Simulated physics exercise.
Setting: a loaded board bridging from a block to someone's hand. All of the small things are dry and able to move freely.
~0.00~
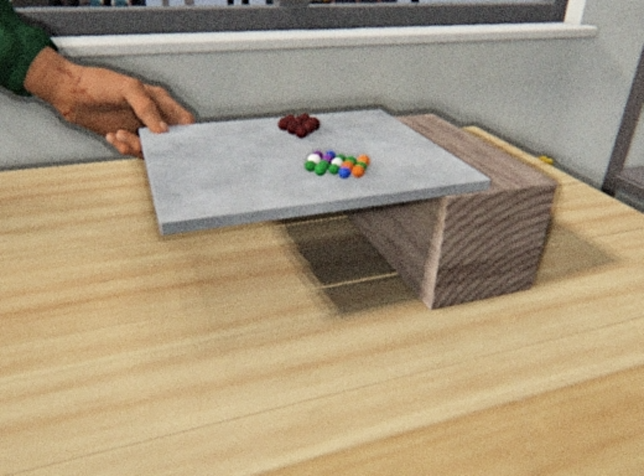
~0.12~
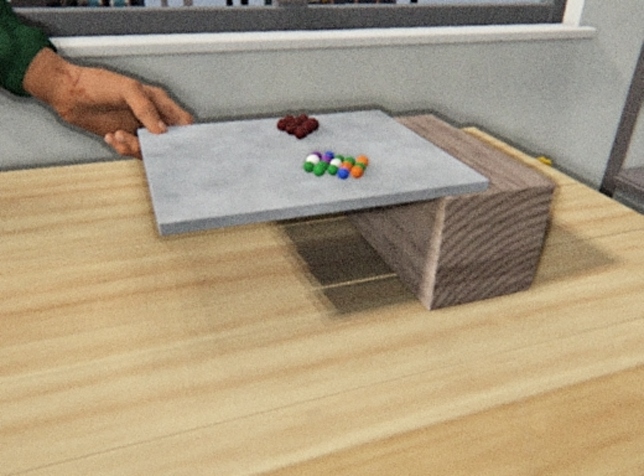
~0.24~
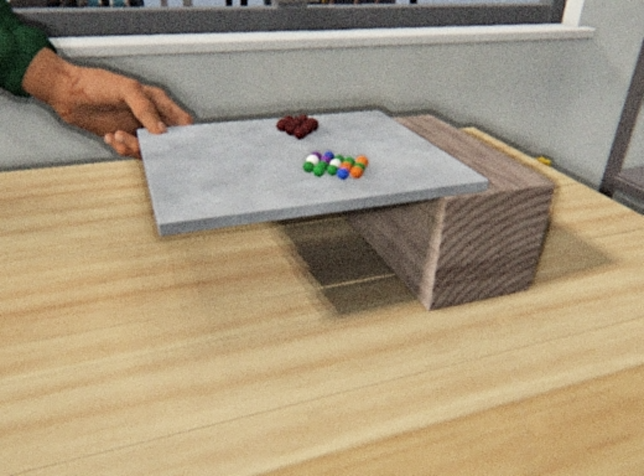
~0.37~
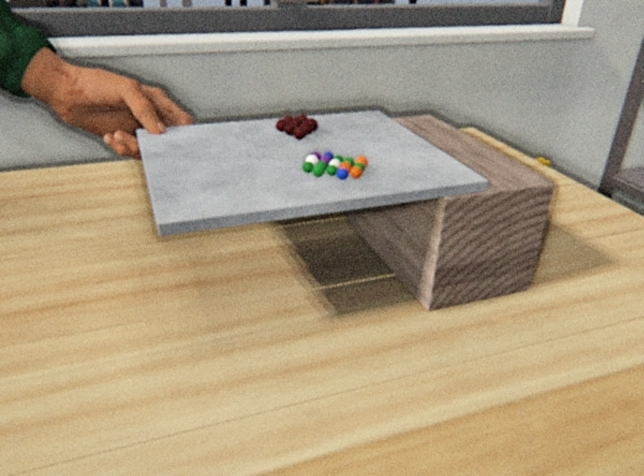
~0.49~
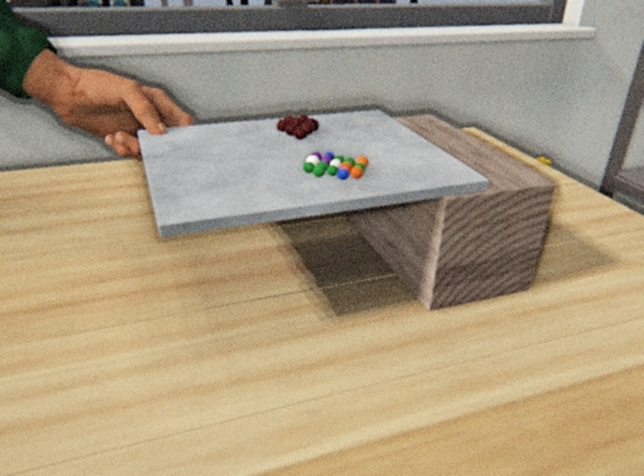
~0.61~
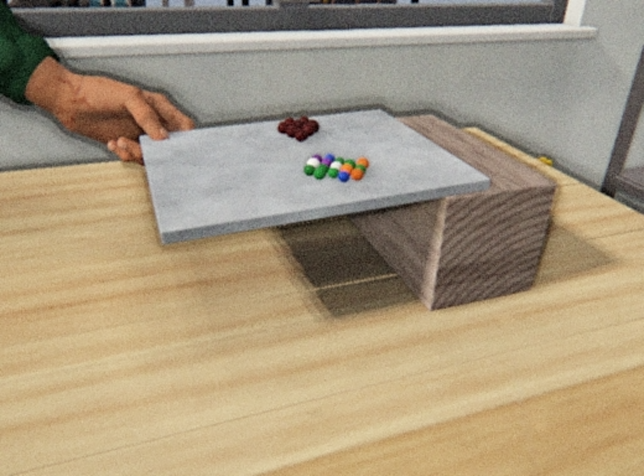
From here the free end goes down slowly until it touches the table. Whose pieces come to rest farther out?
Farther out in the end is the closer-in one.
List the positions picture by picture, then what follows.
Held end of the board at (172, 222), level; block at (432, 199), tall, over half the board's length; near batch at (338, 164), a few round plastic beads; far batch at (299, 124), a few dried cherries, in the first picture.
Held end of the board at (171, 223), level; far batch at (298, 124), in the second picture.
Held end of the board at (171, 223), level; near batch at (336, 165), in the third picture.
Held end of the board at (170, 223), level; far batch at (297, 125), in the fourth picture.
Held end of the board at (171, 225), level; near batch at (336, 165), in the fifth picture.
Held end of the board at (173, 231), down by 2°; block at (432, 200); near batch at (337, 167), not moving; far batch at (299, 127), not moving, in the sixth picture.
Around 1.10 s, board sloping at 13°; near batch all still on the board; far batch all still on the board.
Around 1.63 s, board sloping at 27°; near batch mostly up to a board's length out; far batch mostly at the foot of the board.
Around 2.26 s, board resting at 31°; near batch mostly one to two board lengths out; far batch mostly less than half a board's length out.
Finally (3.9 s), board resting at 31°; near batch mostly more than two board lengths out, about a third gone off the table; far batch mostly less than half a board's length out; the near batch has gone farther.
